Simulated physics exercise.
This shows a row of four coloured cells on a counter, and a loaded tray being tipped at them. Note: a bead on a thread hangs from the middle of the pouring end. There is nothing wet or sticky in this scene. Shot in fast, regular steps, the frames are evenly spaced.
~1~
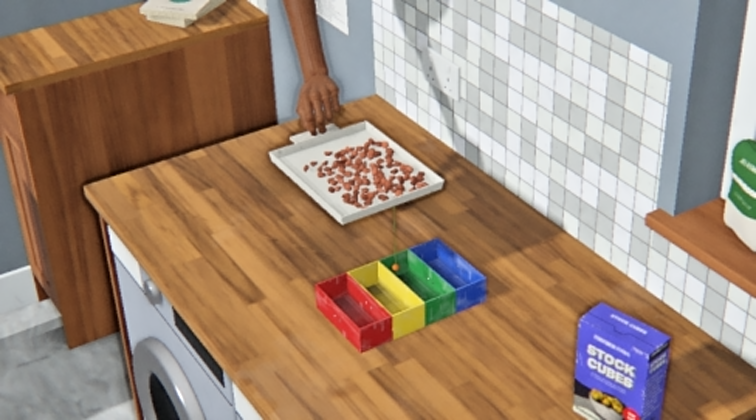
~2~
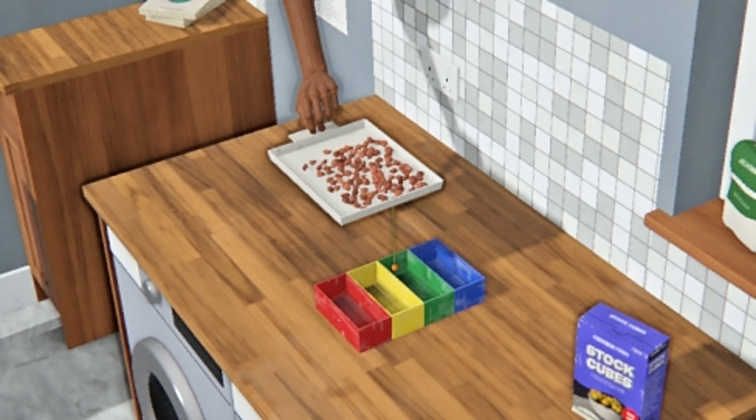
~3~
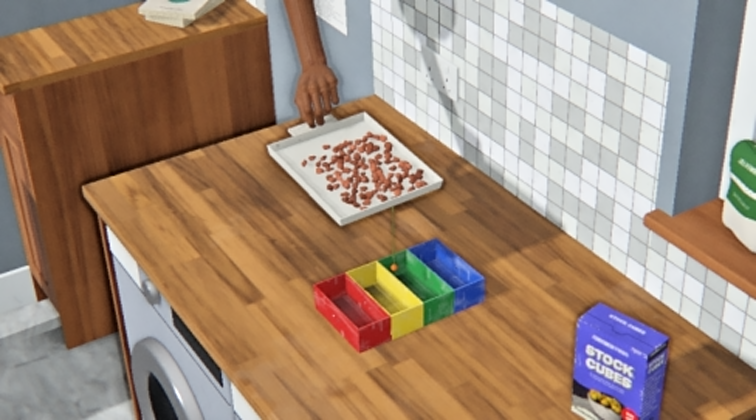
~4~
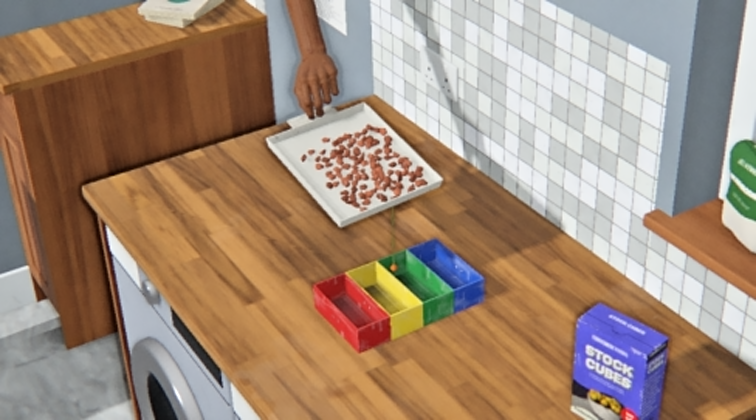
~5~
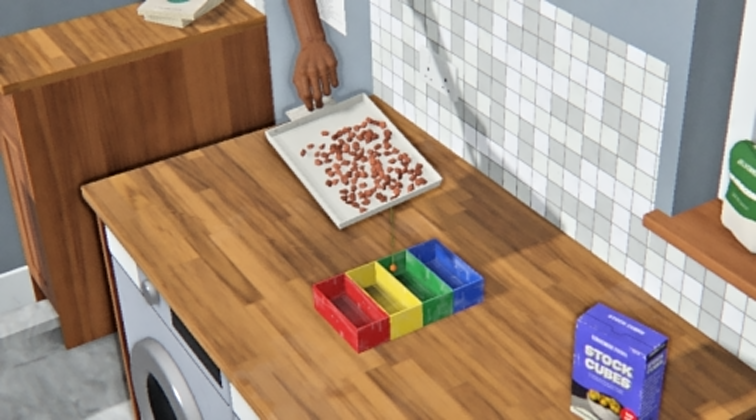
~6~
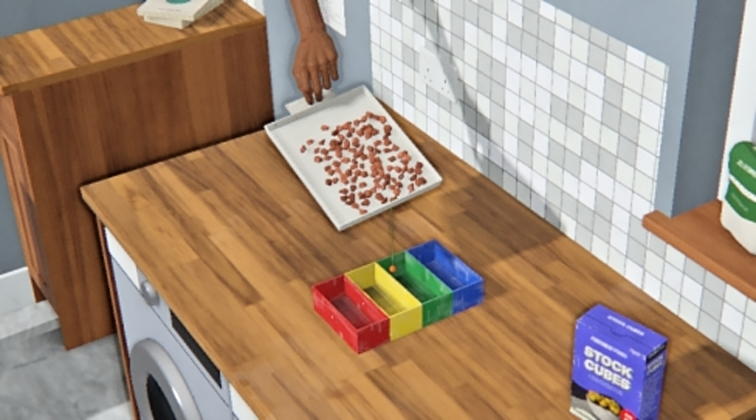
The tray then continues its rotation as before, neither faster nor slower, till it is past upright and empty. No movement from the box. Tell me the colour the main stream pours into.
The main stream pours into the red cell.
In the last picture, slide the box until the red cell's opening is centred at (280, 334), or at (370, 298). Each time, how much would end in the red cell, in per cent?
About 0 per cent first, then about 50 per cent.
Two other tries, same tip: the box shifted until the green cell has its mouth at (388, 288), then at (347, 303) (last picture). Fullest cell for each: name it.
First place: The yellow one; second place: That green cell.
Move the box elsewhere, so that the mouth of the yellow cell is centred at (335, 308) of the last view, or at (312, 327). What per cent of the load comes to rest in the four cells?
100 and 80 in a hundred, in turn.
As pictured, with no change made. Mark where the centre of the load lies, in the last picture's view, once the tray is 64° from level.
The middle of the load sits near (368, 199).
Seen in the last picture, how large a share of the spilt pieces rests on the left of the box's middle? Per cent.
Looks like close to 60 per cent of it.
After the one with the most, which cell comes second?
That yellow cell.
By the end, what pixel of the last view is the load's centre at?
Near pixel (369, 325).
Shortly afterwards, tray tipped steeply; all but a few on the tray; only a few falling or outside the box.
Next, tray tipped past a quarter turn; a little on the tray; near a third in the red cell; near a quarter in the yellow cell; only a few in the green cell; near a quarter falling or outside the box.
Some moments later, tray tipped past a quarter turn; near half in the red cell; near a third in the yellow cell; a little in the green cell; a little falling or outside the box.
In the end, tray tipped past a quarter turn; near half in the red cell; near a third in the yellow cell; a little in the green cell; none at all in the blue cell; a little outside the box.
